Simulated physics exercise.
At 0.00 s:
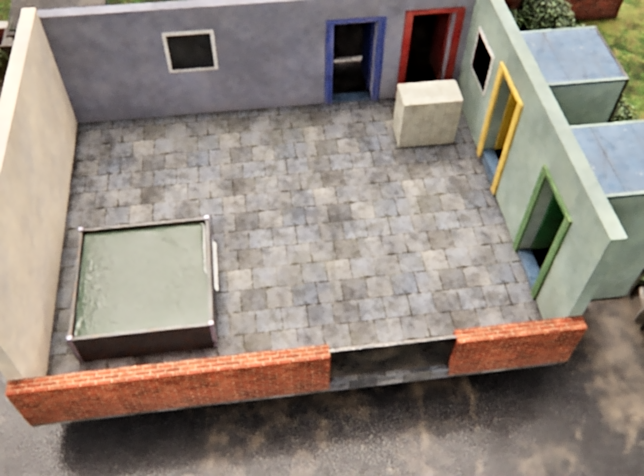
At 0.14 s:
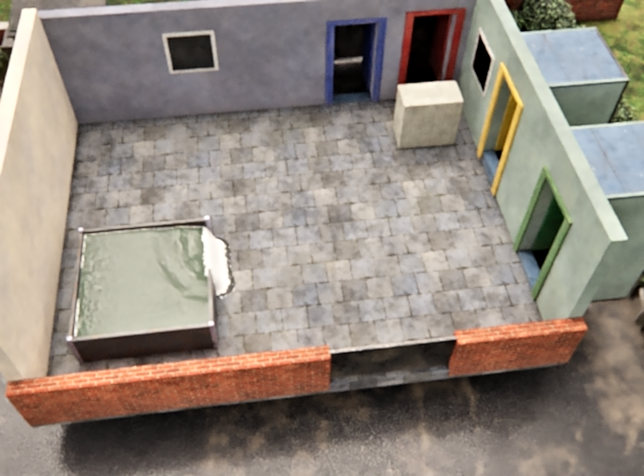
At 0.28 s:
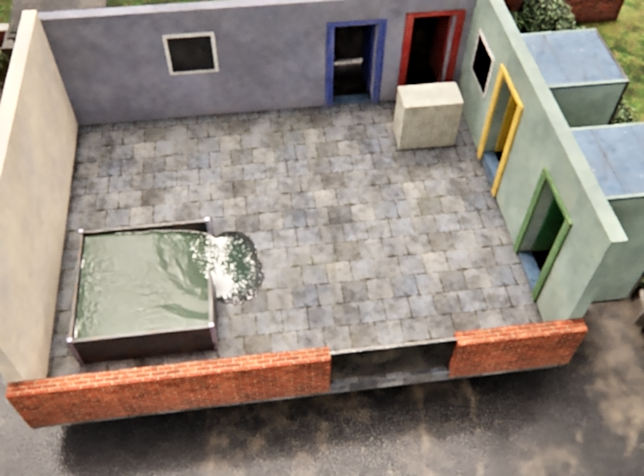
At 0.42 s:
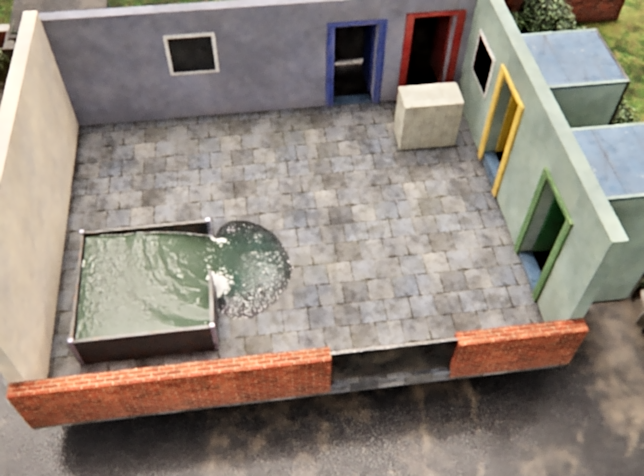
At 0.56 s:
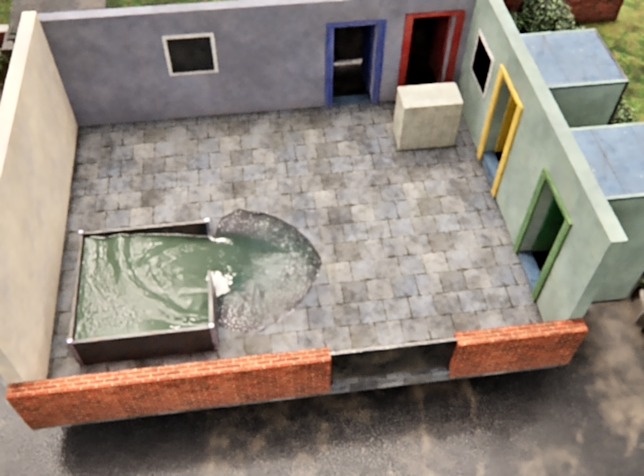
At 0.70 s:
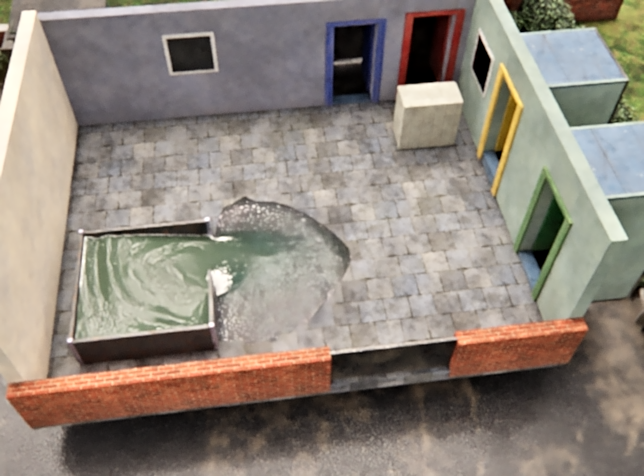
A walled paved yard with an open tank of greenish water pouring from its right side and fanning across the grey floor.
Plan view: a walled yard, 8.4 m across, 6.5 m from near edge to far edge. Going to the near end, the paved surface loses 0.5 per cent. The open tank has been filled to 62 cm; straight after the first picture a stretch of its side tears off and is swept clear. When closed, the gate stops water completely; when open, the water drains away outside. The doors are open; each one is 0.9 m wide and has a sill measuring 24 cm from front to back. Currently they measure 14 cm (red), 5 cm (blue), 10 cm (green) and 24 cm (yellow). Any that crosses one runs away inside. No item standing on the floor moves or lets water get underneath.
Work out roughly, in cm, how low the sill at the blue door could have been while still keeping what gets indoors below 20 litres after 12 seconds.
No lower than about 6.5 cm.
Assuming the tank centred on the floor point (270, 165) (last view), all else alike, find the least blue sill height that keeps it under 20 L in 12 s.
It must be around 18 cm tall.
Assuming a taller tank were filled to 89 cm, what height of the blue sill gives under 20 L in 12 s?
Roughly 11.5 centimetres.
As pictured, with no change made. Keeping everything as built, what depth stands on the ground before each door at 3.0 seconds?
Red door 0 cm, blue door 4 cm, green door 18 cm, yellow door 18 cm.
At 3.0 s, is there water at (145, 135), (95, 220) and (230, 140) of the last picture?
Listed order - unwetted, unwetted, unwetted.
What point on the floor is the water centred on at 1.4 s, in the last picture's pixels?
(194, 289).
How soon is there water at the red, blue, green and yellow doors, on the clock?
Arrival times - red: 3.2 s; blue: 2.8 s; green: 2.0 s; yellow: 2.4 s.
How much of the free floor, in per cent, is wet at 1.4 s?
About 25 per cent.
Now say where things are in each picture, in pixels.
The first frame shows still water, 62 cm deep, in the open tank at (144, 277); the blue door at (354, 65) is dry.
In the second frame, the gap is at (209, 259), the front 0.3 m out at (228, 289); the back of the open tank holds 62 cm.
In the third frame, the gap is at (210, 262), the front 0.8 m out at (258, 279); the back of the open tank holds 62 cm.
In the fourth frame, the front is at (285, 277), 1.3 m from the gap at (211, 263); 2.0 m2 of floor is wet, 62 cm left at the back.
In the fifth frame, the front is at (316, 263), 1.9 m from the gap at (210, 264); 3.3 m2 of floor is wet, 62 cm left at the back.
In the sixth frame, the front is at (345, 262), 2.5 m from the gap at (210, 263); 4.8 m2 of floor is wet, 59 cm left at the back; the blue door at (354, 67), 5.3 m from the gap, is still 3.4 m from the nearest water.
After 1.4 s water covers 25 % of the floor, deepest (36 cm) near (220, 259); it has not reached the blue door.
After 3.0 s water covers 60 % of the floor, deepest (30 cm) near (547, 345); 4 cm at the blue door, 0 litres in over its 5 cm sill.
After 12.0 s water covers 95 % of the floor, deepest (11 cm) near (537, 347); 5 cm at the blue door, 43 litres in over its 5 cm sill.
At the blue door as built, the water arrived by 2.8 s and peaked near 10 cm at 6.6 s.
With a sill of 5.5 cm, 34 litres would have come in within the 12 s; with 7.5 cm, 13 litres. So under 20 litres takes about 6.5 cm.
